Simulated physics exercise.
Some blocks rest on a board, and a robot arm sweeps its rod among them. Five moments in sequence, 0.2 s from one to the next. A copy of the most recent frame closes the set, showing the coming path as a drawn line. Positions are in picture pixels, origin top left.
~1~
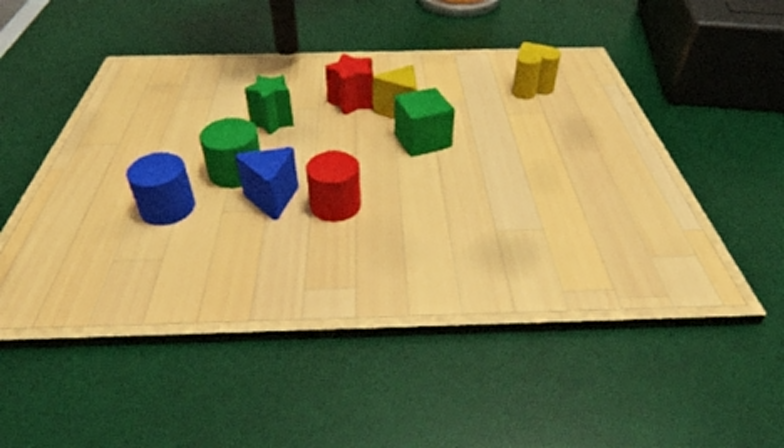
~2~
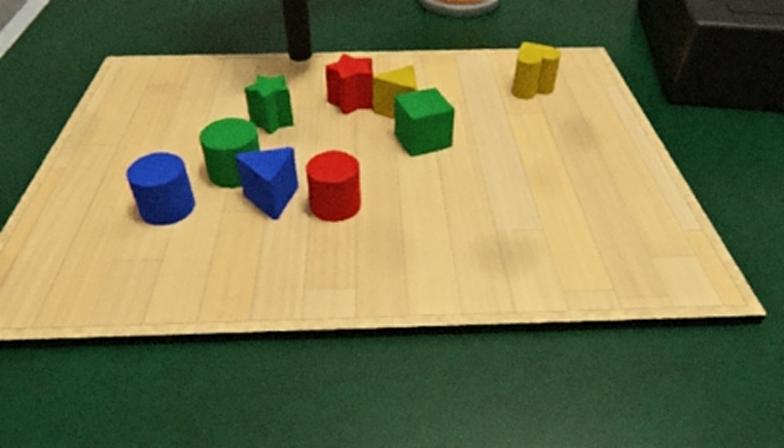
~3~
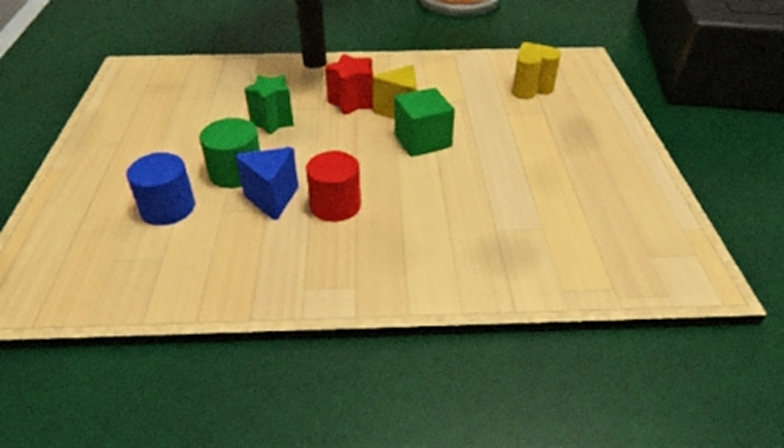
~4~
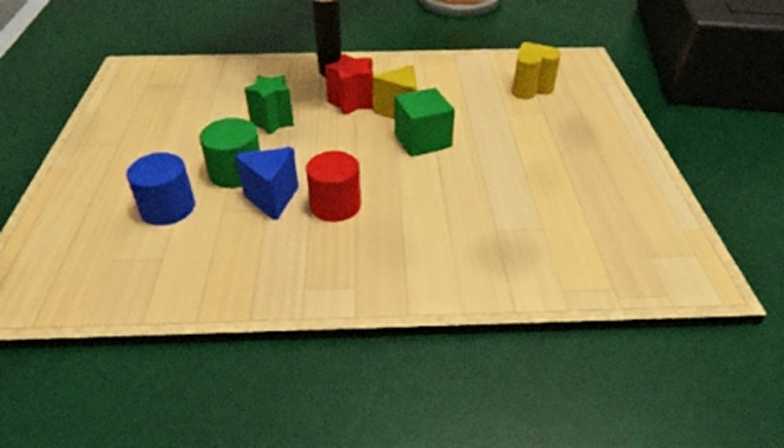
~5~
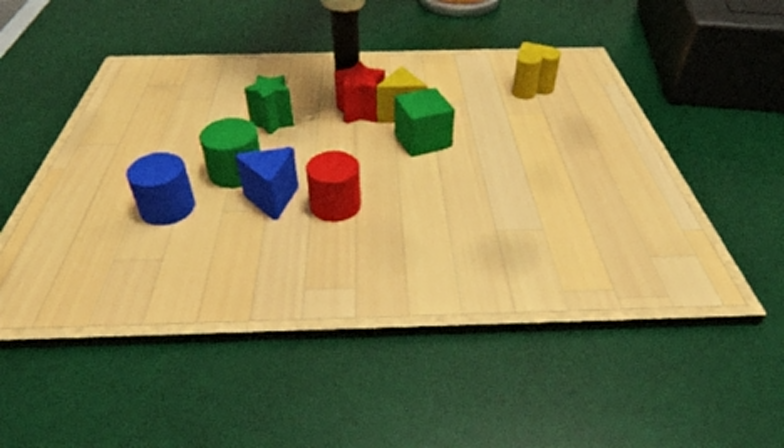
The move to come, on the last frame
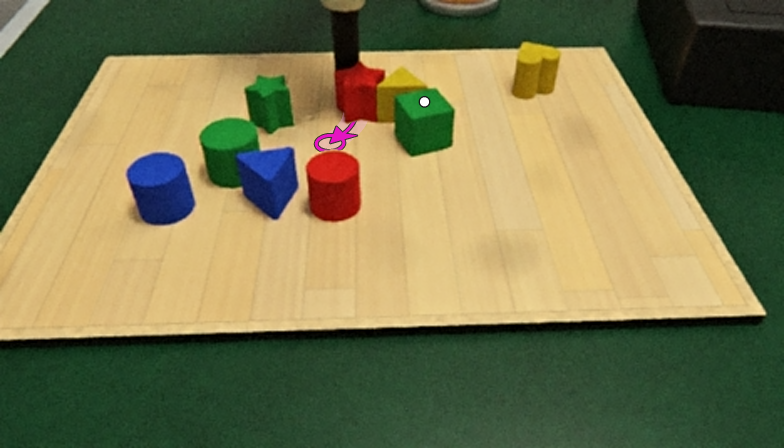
On a pale wooden board set on a green surface, colourful blocks sit in a loose cluster, with a yellow one apart at the upper right. A dark rod moves rightward and slightly nearer along the far side, then nudges the red star a little against the yellow triangle, which shifts slightly too.
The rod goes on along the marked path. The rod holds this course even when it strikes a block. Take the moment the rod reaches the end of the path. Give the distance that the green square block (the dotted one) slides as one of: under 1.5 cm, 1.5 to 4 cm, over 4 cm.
It ends within 1.5 cm of its spot.
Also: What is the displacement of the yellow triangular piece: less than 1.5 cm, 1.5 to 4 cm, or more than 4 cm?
Between 1.5 and 4 cm.
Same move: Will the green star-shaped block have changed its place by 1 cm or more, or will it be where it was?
When the path is over, the green star-shaped block is still on its spot.
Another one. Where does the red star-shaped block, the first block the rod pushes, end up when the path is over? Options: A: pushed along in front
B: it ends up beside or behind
Option B.
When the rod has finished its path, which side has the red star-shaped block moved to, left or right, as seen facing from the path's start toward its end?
The shift is leftward.
Path on the board, from (349, 94) over (356, 110) and (350, 128) to (330, 143); the dot is on the green square block.
Halfway along, rod at (354, 107); red star-shaped block at (378, 93), turned 15° anticlockwise; yellow triangular piece at (417, 85), turned 20° anticlockwise; green square block at (429, 104).
At the end, rod at (329, 131); green star-shaped block in place; red star-shaped block at (376, 99), turned 35° anticlockwise; yellow triangular piece at (417, 85), turned 20° anticlockwise; green square block at (430, 104).
